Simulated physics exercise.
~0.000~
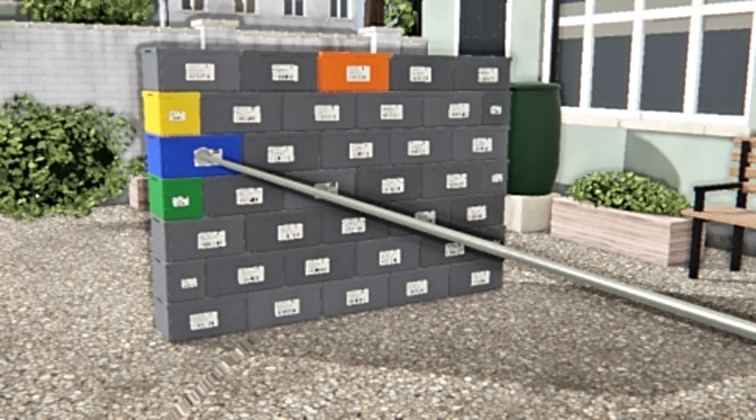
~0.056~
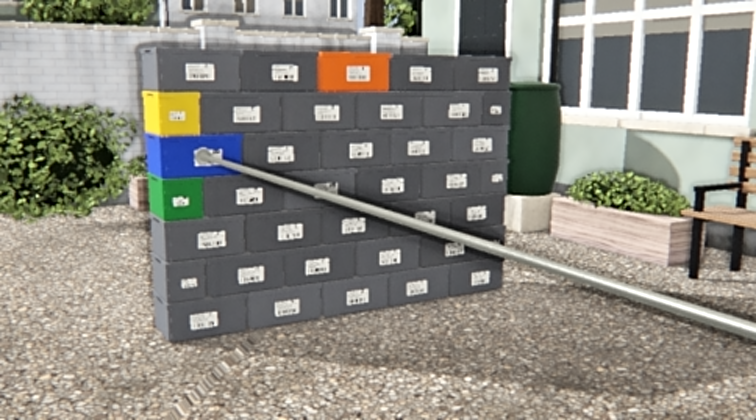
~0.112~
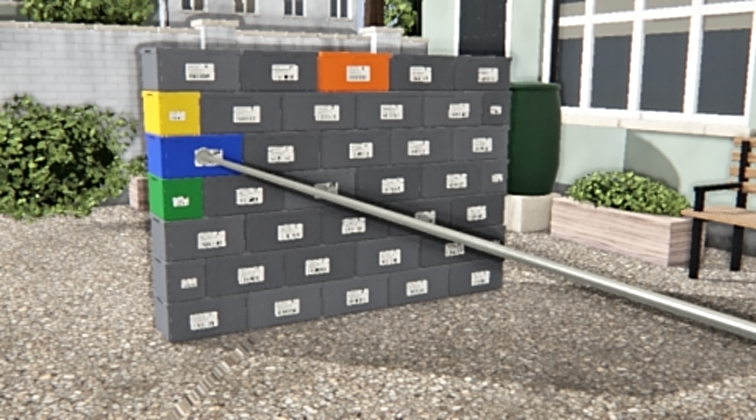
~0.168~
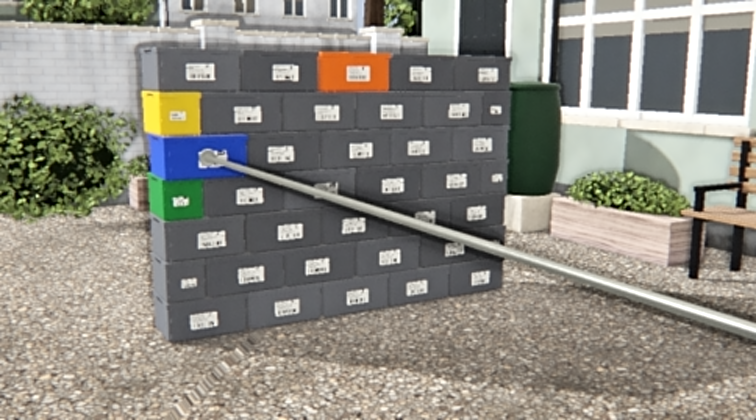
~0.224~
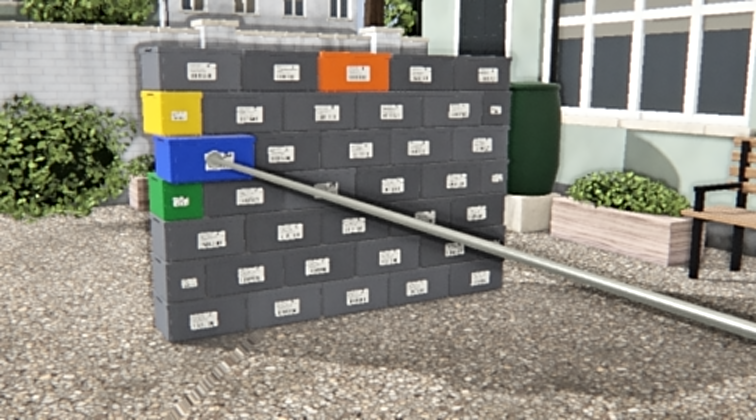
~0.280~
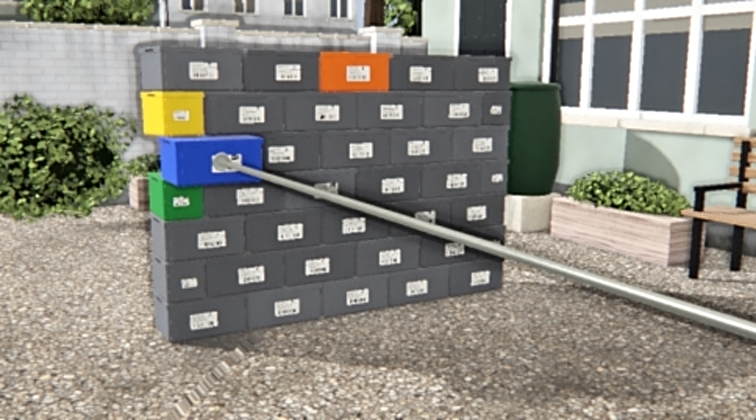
A metal pole draws a blue block out of a stacked grey wall, shifting the yellow block above.
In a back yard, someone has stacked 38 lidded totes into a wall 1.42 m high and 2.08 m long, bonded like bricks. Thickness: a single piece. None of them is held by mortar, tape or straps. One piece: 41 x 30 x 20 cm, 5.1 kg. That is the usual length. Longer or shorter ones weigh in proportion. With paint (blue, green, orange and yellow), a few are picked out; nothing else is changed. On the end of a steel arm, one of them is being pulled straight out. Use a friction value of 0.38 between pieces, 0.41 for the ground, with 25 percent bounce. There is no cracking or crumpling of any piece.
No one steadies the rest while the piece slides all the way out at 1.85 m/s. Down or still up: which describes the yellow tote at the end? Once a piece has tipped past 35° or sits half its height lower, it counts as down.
Down.
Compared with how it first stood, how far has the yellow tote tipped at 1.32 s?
Angle at that time, about 90 degrees.
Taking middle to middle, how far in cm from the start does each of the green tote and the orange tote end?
Net displacement (cm, approx.): Green = 0; orange = 0.
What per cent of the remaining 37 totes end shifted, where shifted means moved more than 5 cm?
10 % shifted.
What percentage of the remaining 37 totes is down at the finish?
Around 10 %.
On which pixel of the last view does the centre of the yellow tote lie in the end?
Near (61, 411).
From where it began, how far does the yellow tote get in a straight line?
I'd say close to 150 cm away from its start.
By 0.46 s, 1 of the 37 other totes down; yellow tote tilted 35°, 12 cm lower.
By 0.82 s, 3 of the 37 other totes down; yellow tote on its side.
When it is over (2.4 s), 3 of the 37 other totes down; yellow tote on its side; green tote unmoved; orange tote unmoved. In pixels of the last frame, middles, yellow tote near (61, 411), green tote near (178, 195).
